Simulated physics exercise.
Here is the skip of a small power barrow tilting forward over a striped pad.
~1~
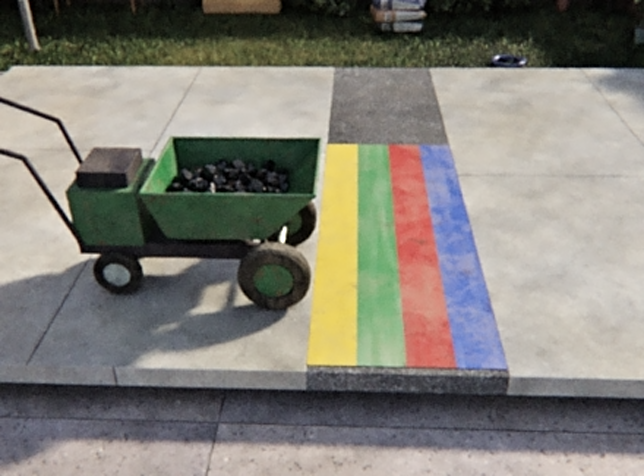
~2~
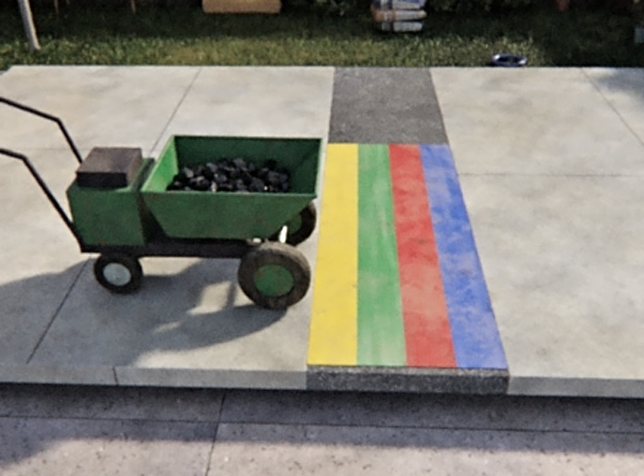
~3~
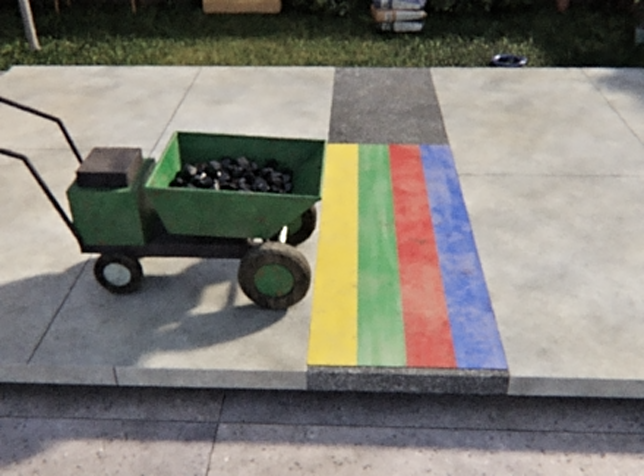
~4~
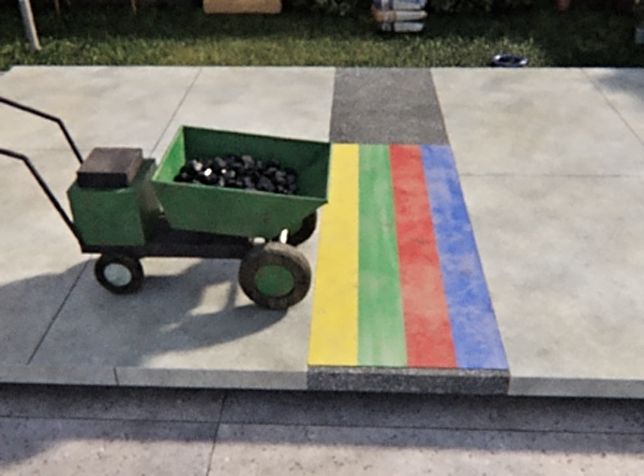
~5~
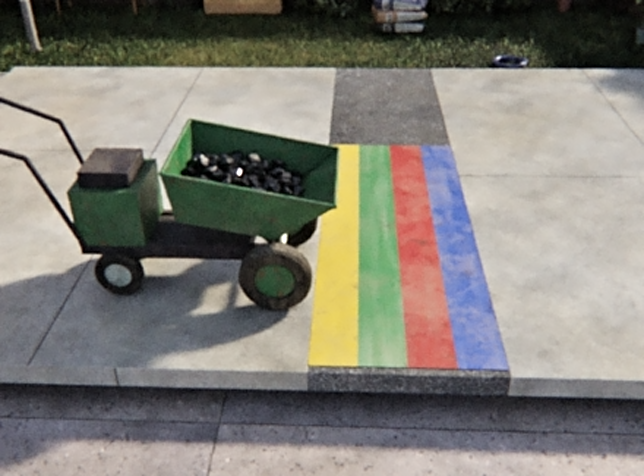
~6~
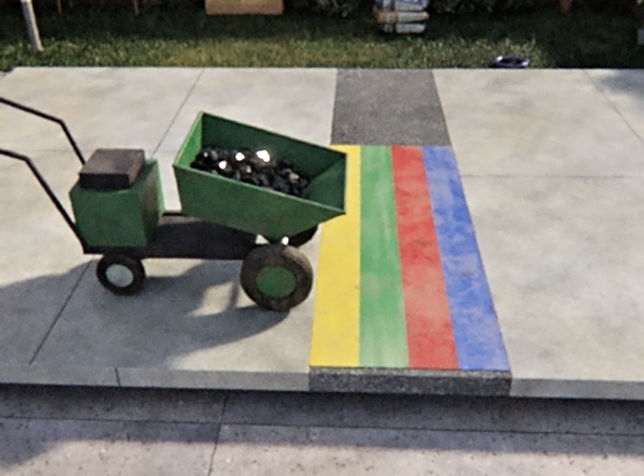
On a sunlit concrete slab edged by grass, seen from slightly above and to the side, the camera stays still. A green barrow with black handles and a skip of dark coal lumps stands at left, beside a pad striped yellow, green, red and blue from left to right. The skip slowly tilts forward to the right, its back rising and front lip reaching over the yellow strip, while the wheels stay put.
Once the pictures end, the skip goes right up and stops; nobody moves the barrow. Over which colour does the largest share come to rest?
The red strip carries the most.
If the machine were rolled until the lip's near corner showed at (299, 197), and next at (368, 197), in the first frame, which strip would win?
In turn: The green one; blue.
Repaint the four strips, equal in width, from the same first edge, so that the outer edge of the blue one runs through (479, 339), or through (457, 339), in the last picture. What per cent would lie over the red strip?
Roughly 40 per cent, and 30 per cent.
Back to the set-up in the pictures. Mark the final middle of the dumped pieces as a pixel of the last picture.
Around (418, 274).
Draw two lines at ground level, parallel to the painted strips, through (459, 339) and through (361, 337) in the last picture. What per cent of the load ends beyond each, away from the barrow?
Roughly 20 per cent, and 80 per cent.
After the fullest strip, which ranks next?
In second place: The green strip.
Just after the last frame, skip tipped steeply; every one in the skip.
A moment on, skip tipped steeply; almost all in the skip; about a tenth over the green strip; just a few over the red strip.
Further on, skip tipped right over; roughly a quarter in the skip; roughly a quarter over the green strip; roughly a third over the red strip; about a tenth over the blue strip; just a few off the paint.
When it is over, skip tipped right over; roughly a quarter in the skip; just a few over the yellow strip; roughly a quarter over the green strip; roughly a third over the red strip; about a tenth over the blue strip; just a few off the paint.
